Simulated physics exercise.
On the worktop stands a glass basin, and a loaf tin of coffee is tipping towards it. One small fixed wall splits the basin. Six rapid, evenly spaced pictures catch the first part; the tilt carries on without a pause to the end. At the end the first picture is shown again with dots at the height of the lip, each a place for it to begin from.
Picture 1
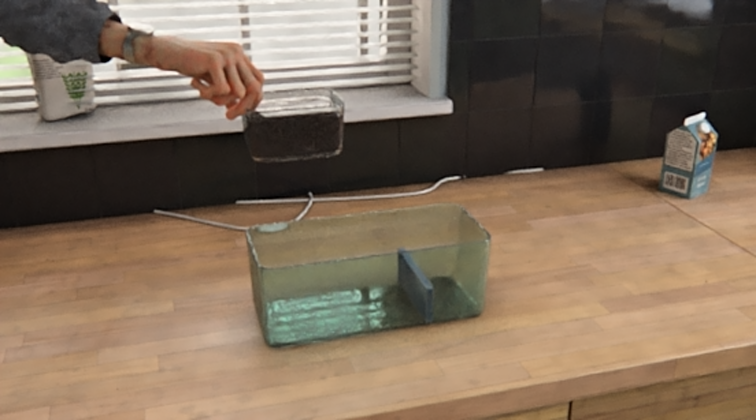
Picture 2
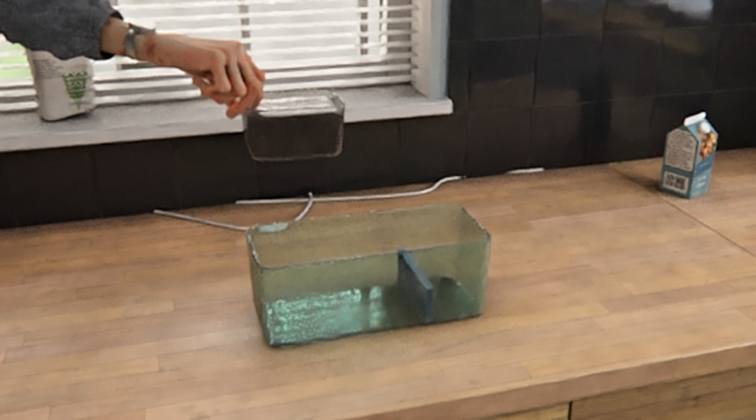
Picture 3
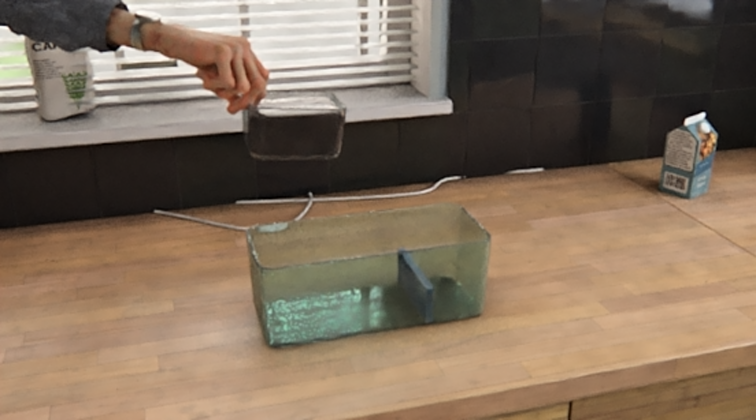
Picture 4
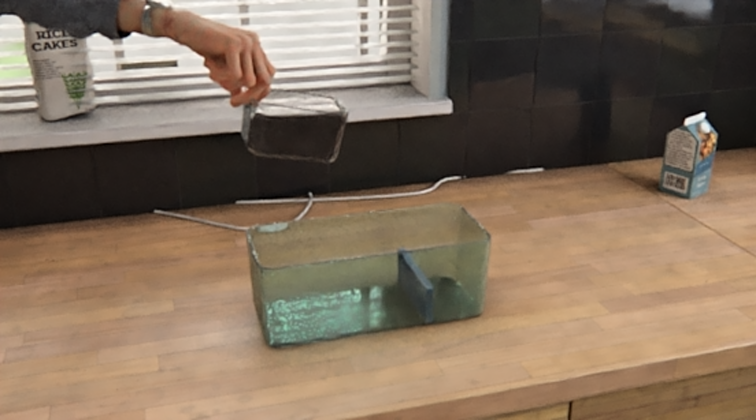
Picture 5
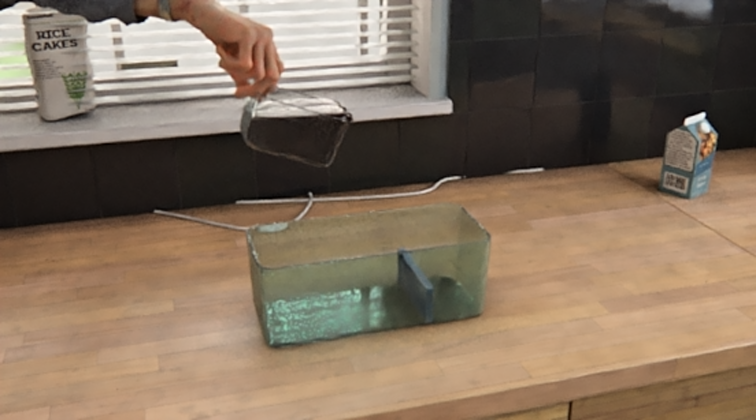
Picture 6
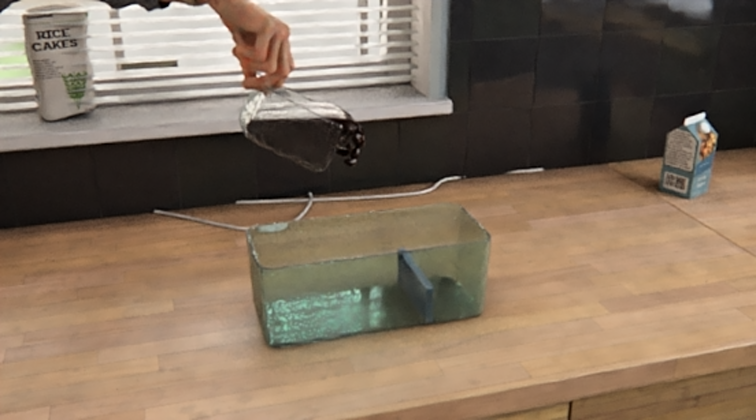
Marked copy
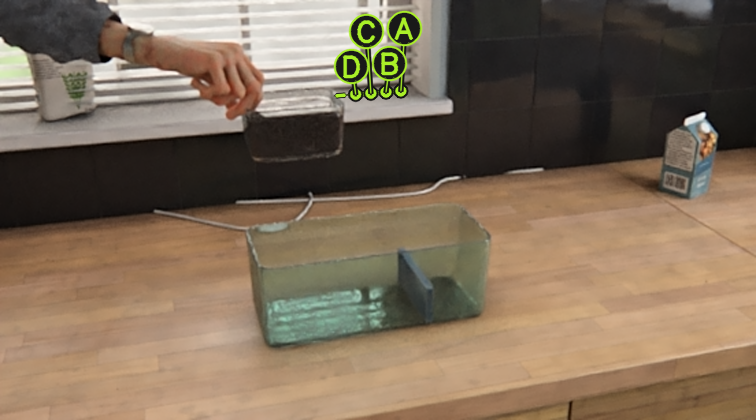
On a kitchen worktop, a hand tilts a clear container above a glass basin, dark contents beginning to slide over its lip.
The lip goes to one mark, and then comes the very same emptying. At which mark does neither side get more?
D is best.
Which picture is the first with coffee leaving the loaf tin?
Picture 5.
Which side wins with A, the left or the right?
The right side.
On the marked copy, A at (400, 90); B at (386, 92); C at (370, 93); D at (355, 94).
With A, about 18 % ends left of the wall and 81 % right of it.
With B, about 23 % ends left of the wall and 76 % right of it.
With C, about 32 % ends left of the wall and 68 % right of it.
With D, about 50 % ends left of the wall and 50 % right of it.
